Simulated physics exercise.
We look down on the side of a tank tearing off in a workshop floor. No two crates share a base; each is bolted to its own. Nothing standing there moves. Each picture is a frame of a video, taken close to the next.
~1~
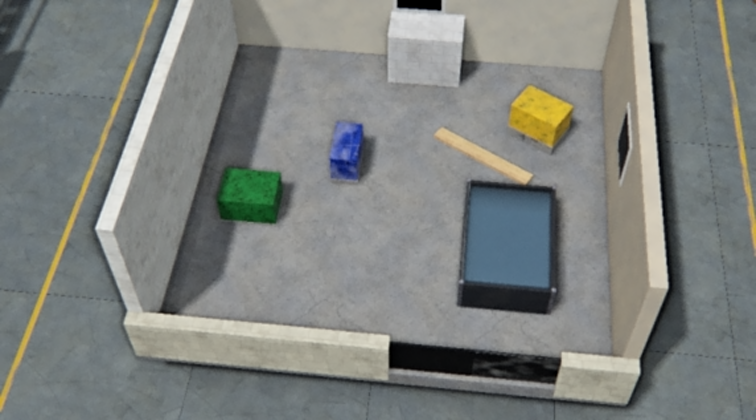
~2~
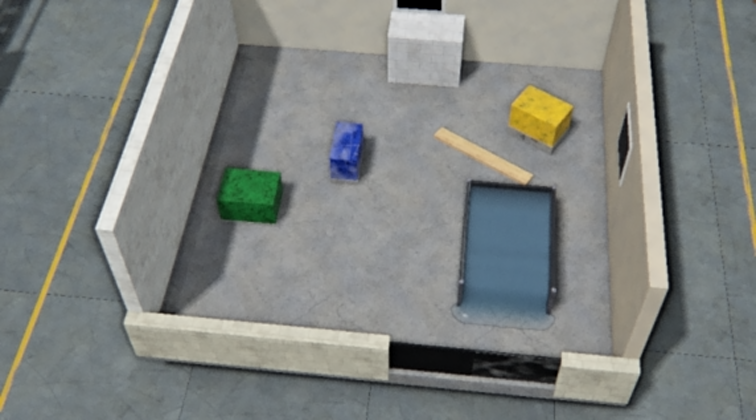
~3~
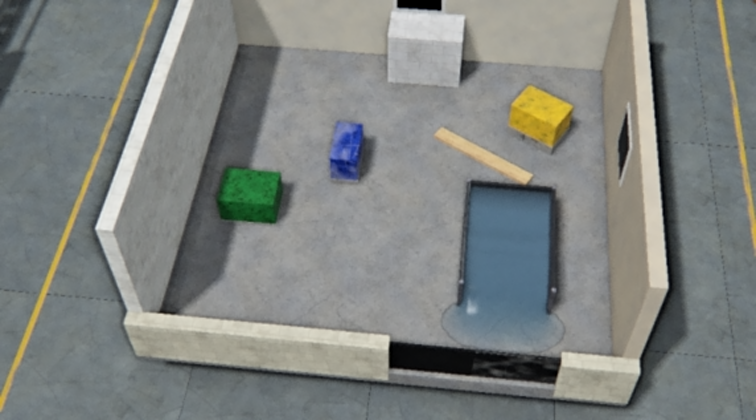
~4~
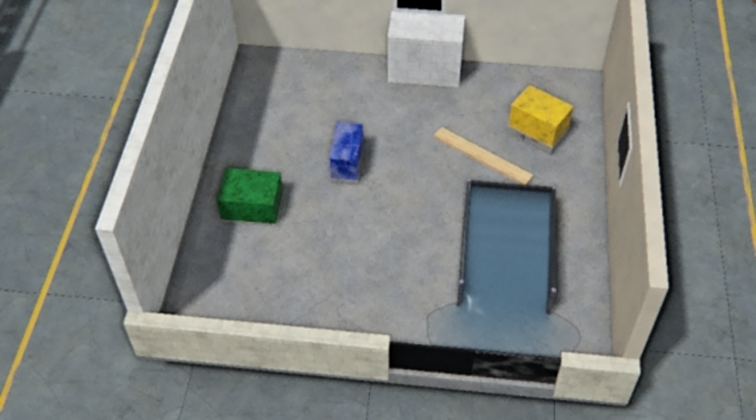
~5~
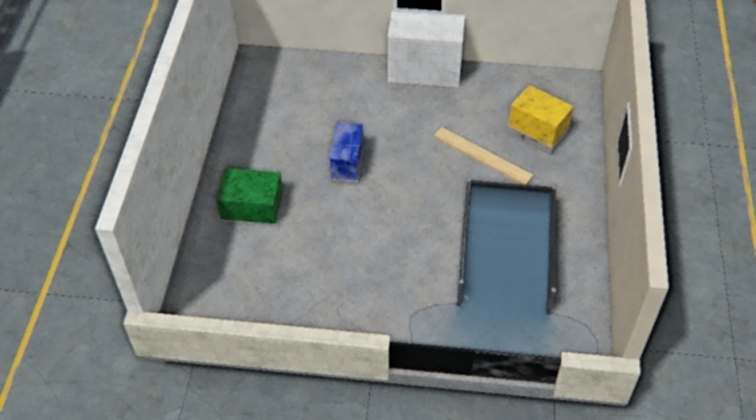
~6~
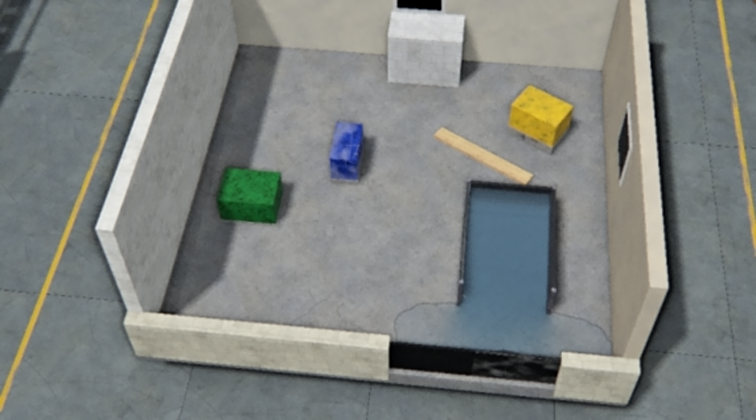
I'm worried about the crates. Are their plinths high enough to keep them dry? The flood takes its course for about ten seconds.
Well, the blue crate will stay dry, the green crate will get wet, the yellow crate will stay dry.
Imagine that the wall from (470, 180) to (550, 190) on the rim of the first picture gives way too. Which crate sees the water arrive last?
My pick is the green crate.
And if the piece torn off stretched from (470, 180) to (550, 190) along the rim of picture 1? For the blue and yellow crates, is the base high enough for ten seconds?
After that, blue crate stays clear, while yellow crate gets flooded.
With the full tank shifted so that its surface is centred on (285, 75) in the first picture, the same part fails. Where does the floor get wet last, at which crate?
It is the yellow-painted one.
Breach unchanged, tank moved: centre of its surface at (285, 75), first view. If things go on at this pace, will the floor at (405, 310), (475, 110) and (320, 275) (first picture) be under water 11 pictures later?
First drenched; next unwetted; last drenched.
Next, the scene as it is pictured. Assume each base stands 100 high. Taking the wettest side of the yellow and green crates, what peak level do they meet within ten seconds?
60 and 300 %, roughly.
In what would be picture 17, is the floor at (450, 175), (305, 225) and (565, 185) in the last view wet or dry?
Going through them in order, I'd call them clear, clear and clear.
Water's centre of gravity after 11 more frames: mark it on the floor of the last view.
The water centres close to (489, 313).
A moment on, water covers 10 % of the floor; the blue crate not reached, the green crate not reached, the yellow crate not reached.
Next, water covers 20 % of the floor; the blue crate not reached, the green crate not reached, the yellow crate not reached.
Then, water covers 45 % of the floor; the blue crate not reached, the green crate water round its plinth, the yellow crate water round its plinth.
Later, water covers 65 % of the floor; the blue crate water round its plinth, the green crate water round its plinth, the yellow crate water round its plinth.
In the end, water covers 90 % of the floor; the blue crate stayed above the water, the green crate was topped, the yellow crate stayed above the water.
